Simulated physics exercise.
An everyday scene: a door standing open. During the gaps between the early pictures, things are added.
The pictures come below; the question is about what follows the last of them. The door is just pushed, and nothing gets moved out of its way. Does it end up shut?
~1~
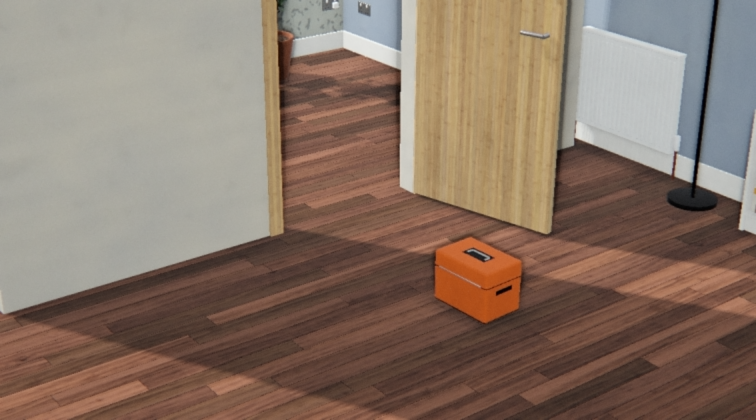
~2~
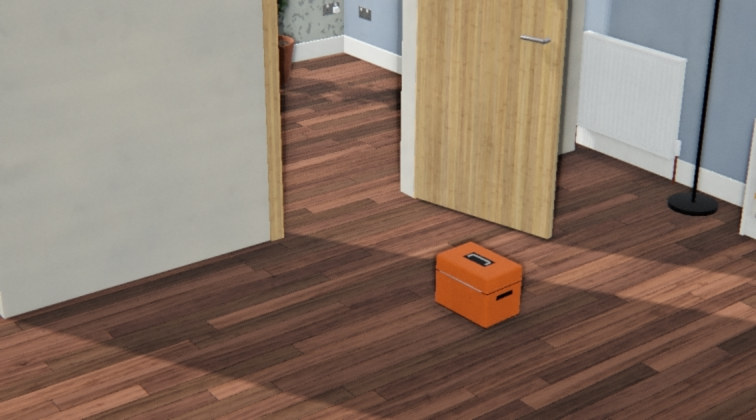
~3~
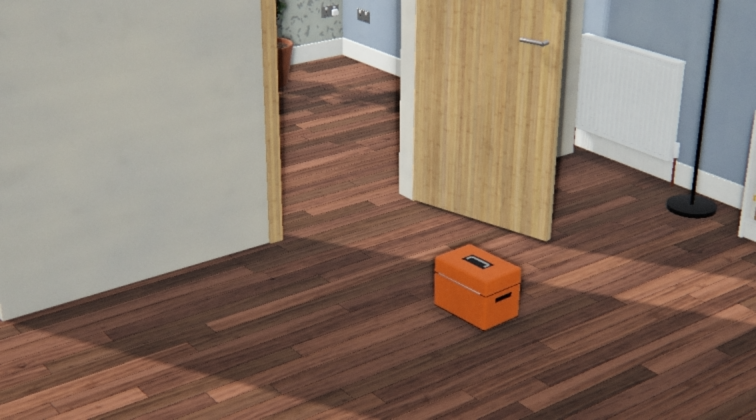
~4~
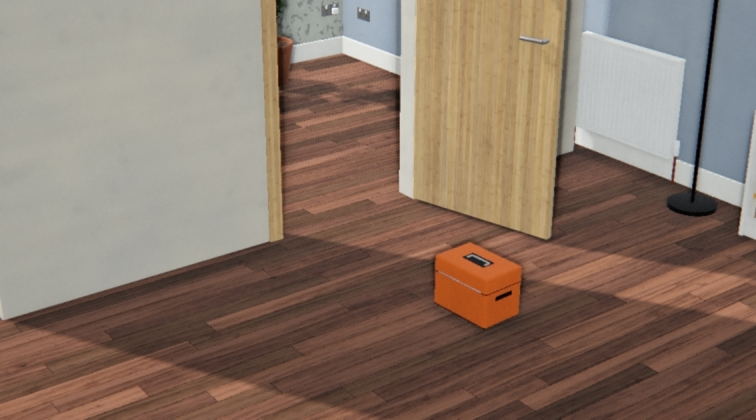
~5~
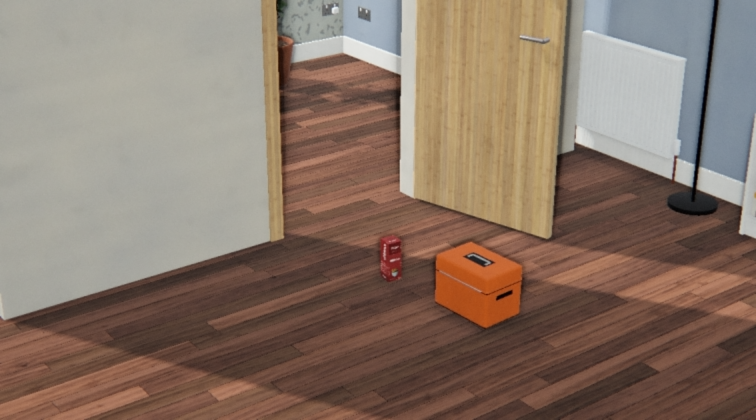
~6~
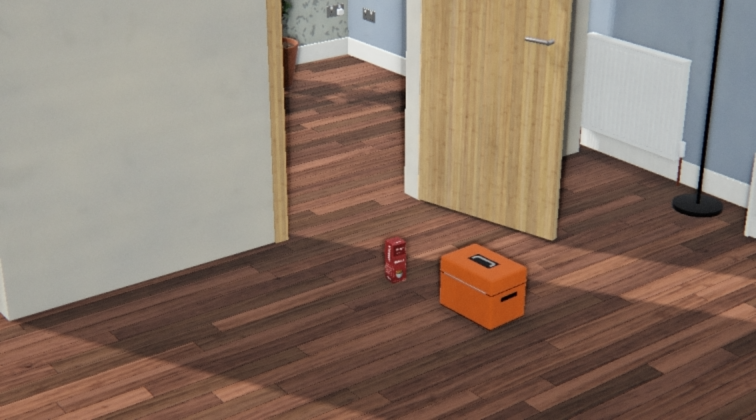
I expect it will finish flush.
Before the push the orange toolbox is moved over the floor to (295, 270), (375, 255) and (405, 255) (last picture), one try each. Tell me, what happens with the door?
First try: It closes fully; second try: It gets stuck; third try: It gets stuck.
Then, 0.70 s after the last picture, door at 86°.
Then, 1.30 s after the last picture, door at 59°.
Then, 1.80 s after the last picture, door at 37°.
Then, 2.30 s after the last picture, door at 14°.
At rest, door at 0°; both in place. Seen from the same camera at the end, red carton near (396, 260).
